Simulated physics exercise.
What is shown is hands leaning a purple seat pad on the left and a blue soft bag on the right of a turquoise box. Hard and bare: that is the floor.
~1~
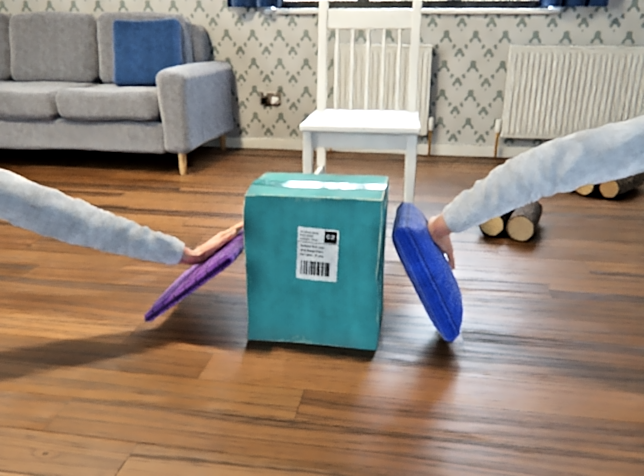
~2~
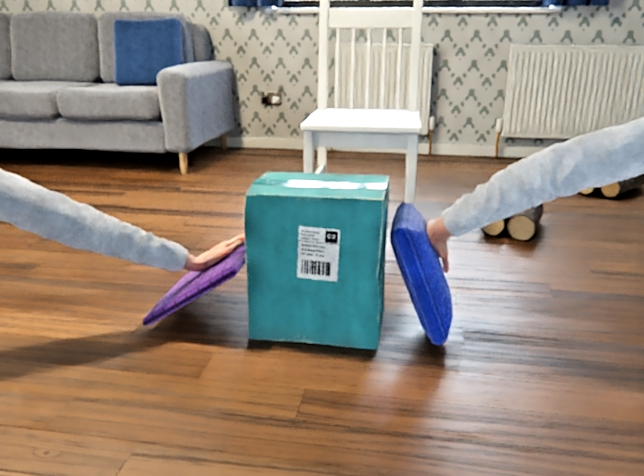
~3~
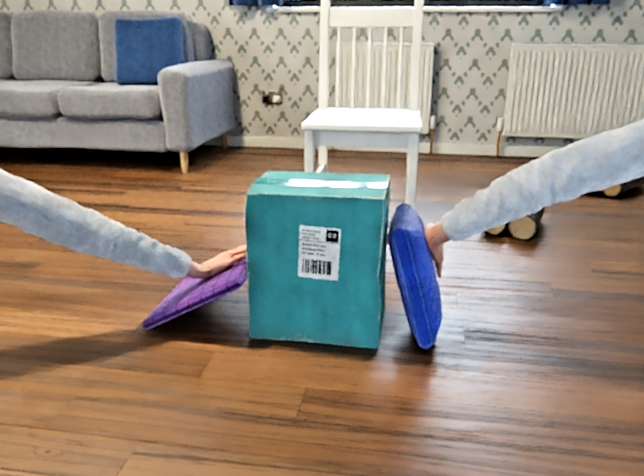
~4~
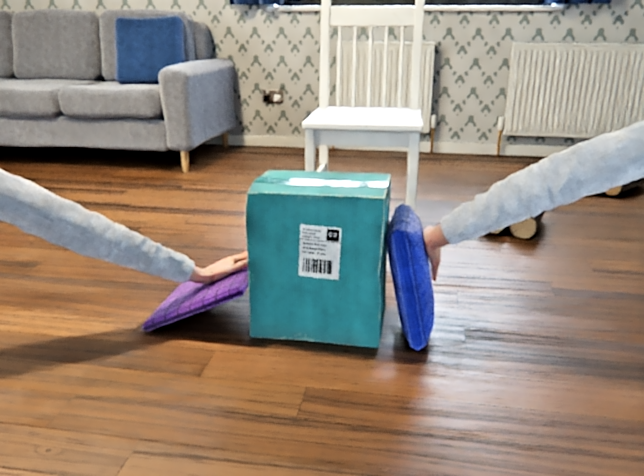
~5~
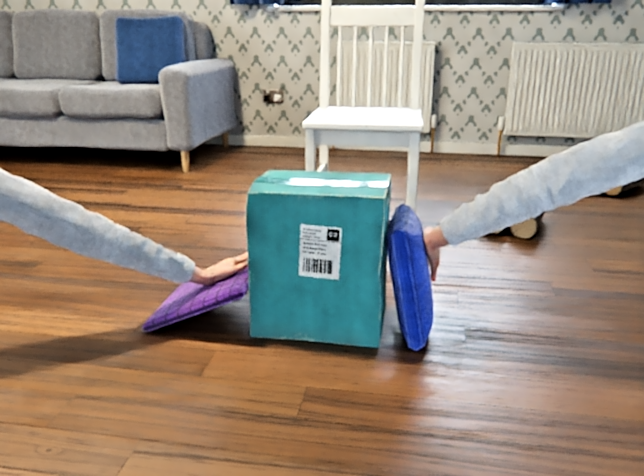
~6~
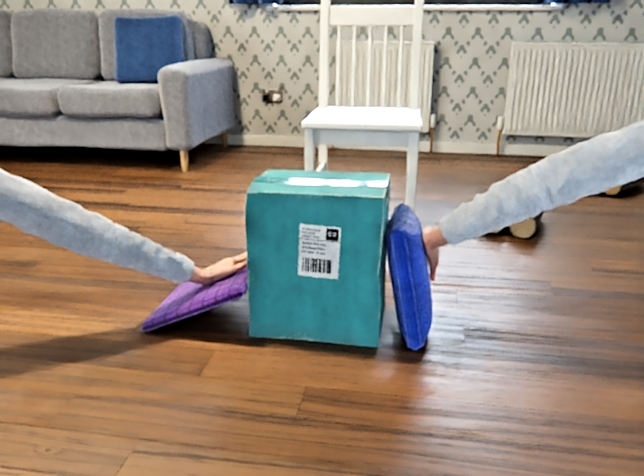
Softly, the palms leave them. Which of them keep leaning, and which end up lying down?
I would expect this: The purple seat pad ends up lying down, the blue soft bag keeps leaning.
Then, 0.20 s later than the last view, seat pad slipping down near (209, 301); soft bag against the side near (409, 276).
Then, 0.36 s later than the last view, seat pad flat on the floor near (204, 305); soft bag against the side near (408, 275).
Finally, seat pad flat on the floor near (205, 306); soft bag against the side near (408, 276). The purple seat pad slides down flat and the blue soft bag keeps leaning.
